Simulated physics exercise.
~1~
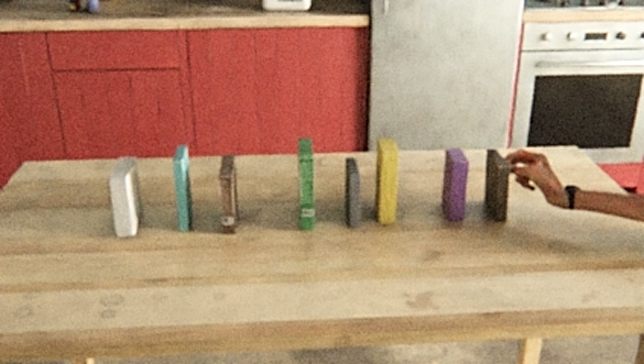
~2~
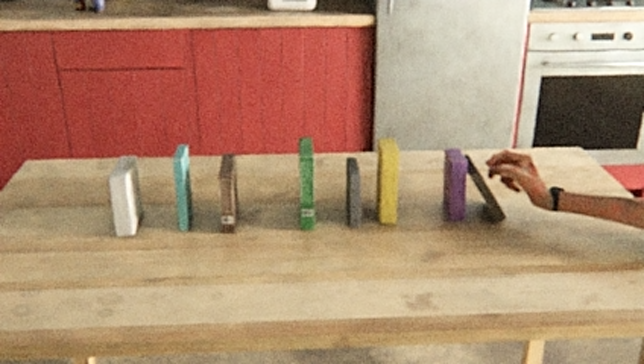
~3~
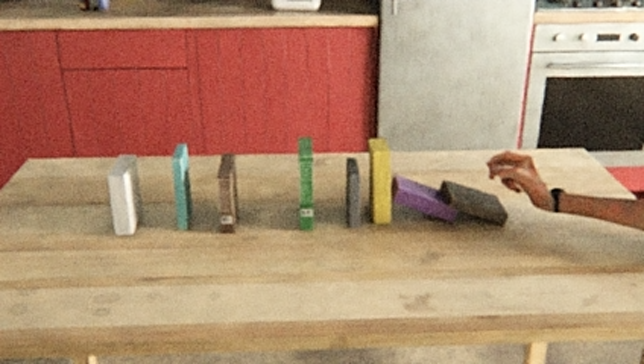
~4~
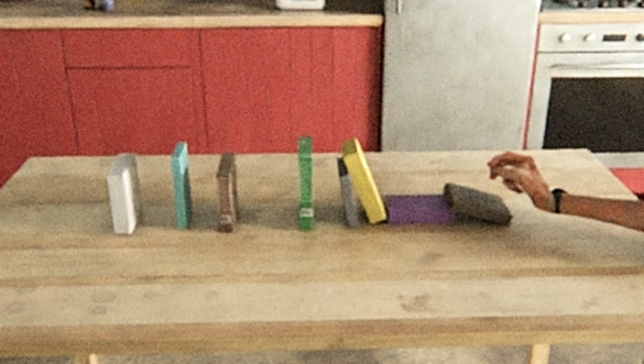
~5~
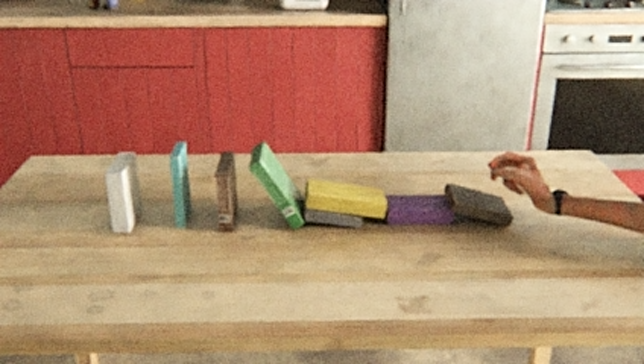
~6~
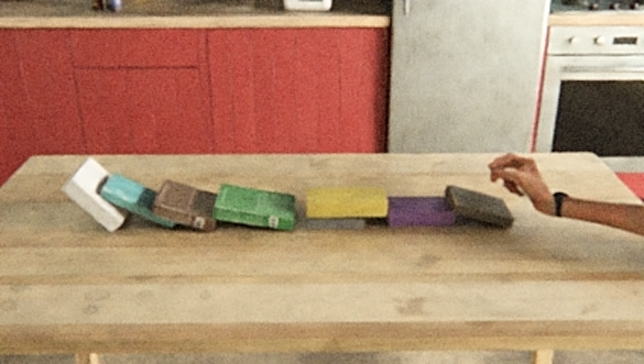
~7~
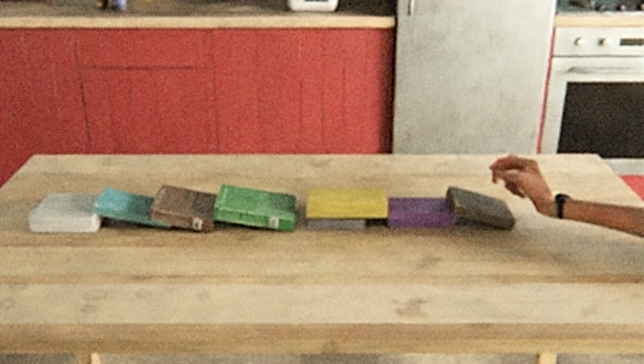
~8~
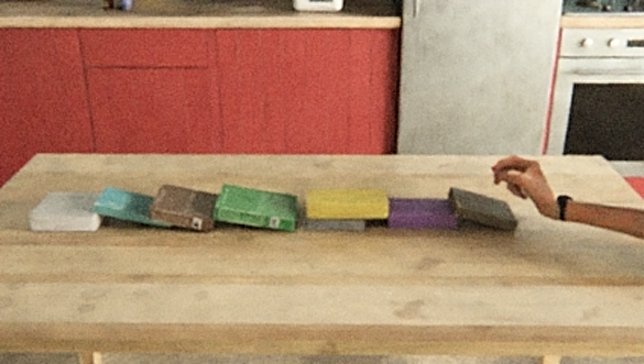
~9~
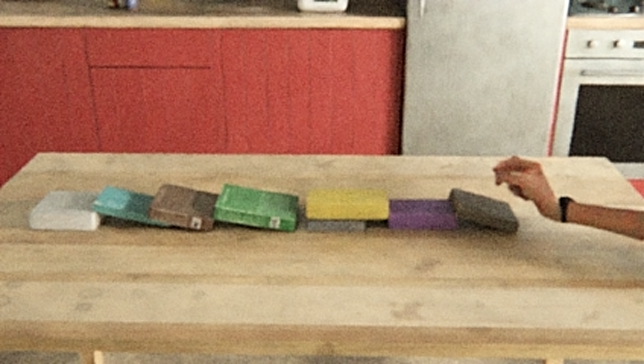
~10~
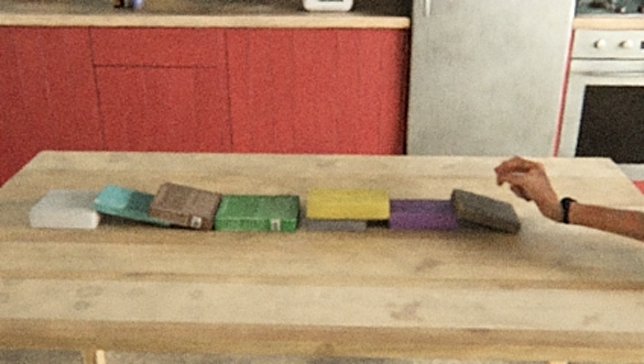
A hand tips the right-hand block, and the whole colourful row topples leftward across the table.
